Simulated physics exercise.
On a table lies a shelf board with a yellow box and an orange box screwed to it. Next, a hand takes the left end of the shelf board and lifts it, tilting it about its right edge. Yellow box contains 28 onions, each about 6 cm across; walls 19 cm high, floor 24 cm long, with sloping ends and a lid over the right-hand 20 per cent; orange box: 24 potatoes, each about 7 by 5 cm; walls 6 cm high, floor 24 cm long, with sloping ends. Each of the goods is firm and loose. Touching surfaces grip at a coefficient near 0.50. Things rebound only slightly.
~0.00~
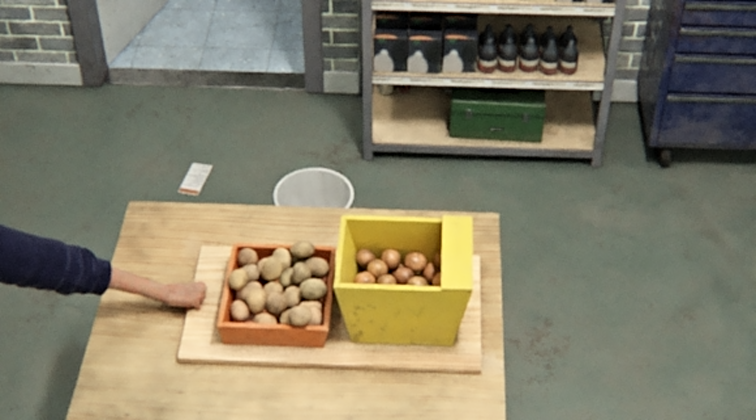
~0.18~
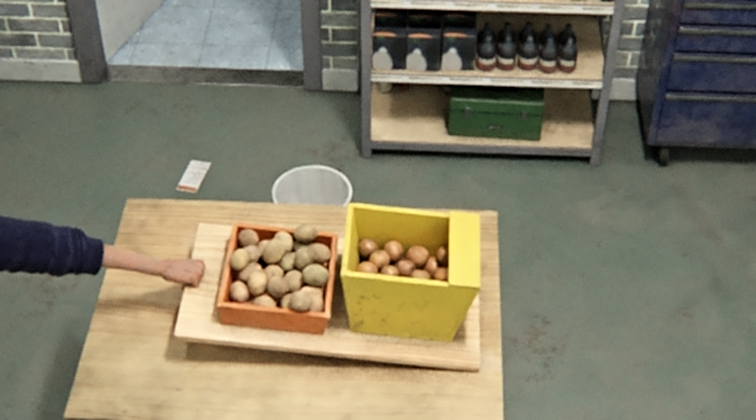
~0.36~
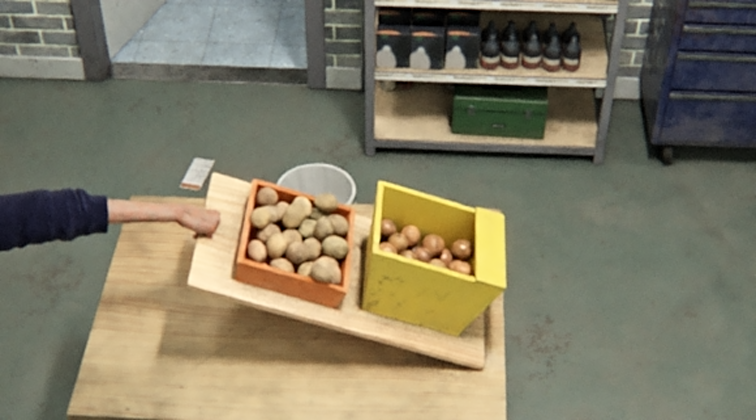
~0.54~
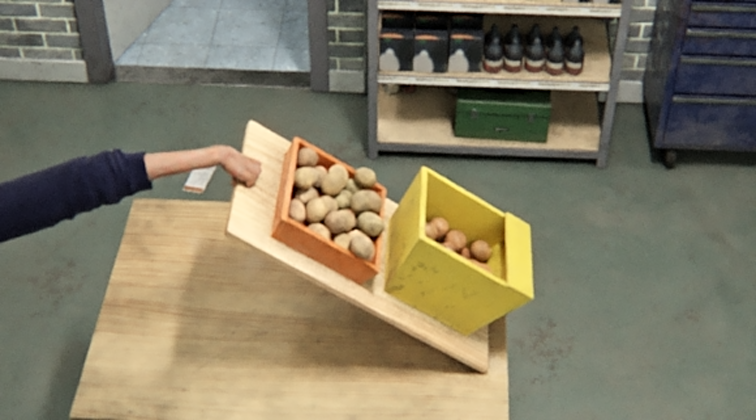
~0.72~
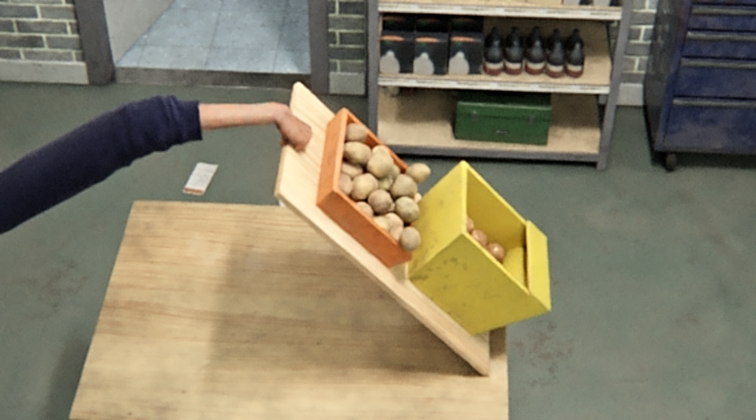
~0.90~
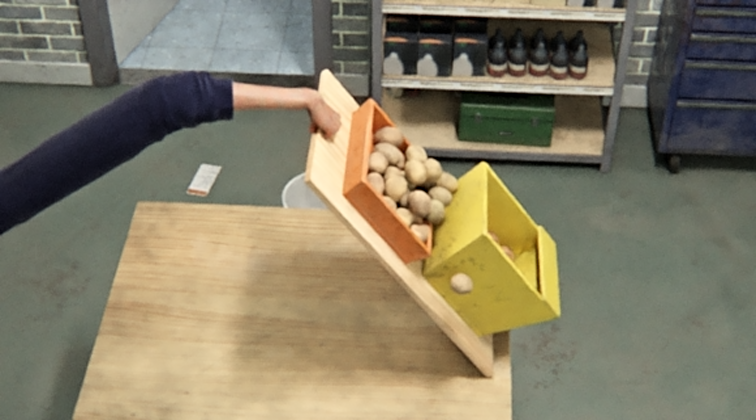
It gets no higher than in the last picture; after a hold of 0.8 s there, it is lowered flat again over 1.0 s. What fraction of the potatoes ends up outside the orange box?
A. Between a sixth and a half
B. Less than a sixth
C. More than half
Option A: Between a sixth and a half.
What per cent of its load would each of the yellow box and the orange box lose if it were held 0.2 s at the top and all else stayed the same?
With that change, yellow box sheds 0 percent and orange box sheds 30 percent.
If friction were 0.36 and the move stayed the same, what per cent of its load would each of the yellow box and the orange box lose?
Yellow box 0, orange box 20 per cent.
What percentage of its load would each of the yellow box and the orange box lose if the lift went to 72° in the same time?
In that case yellow box 0 %, orange box 50 %.
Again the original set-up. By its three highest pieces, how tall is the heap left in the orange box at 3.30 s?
Roughly 11 cm.
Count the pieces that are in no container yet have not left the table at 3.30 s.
Roughly 4.
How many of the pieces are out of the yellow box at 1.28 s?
At that moment the yellow box count out stands near 0.
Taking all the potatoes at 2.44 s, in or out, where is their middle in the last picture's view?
Centred roughly at (326, 274).
After 1.28 s, tilt 55°; 0 of 28 out of the yellow box and 5 of 24 out of the orange box.
After 1.77 s, tilt 54°; 0 of 28 out of the yellow box and 6 of 24 out of the orange box.
After 2.44 s, tilt 9°; 0 of 28 out of the yellow box and 7 of 24 out of the orange box.
Outcome (at 3.30 s), 0 of 28 out of the yellow box and 7 of 24 out of the orange box. Asked share, 7 of 24, 29 per cent.
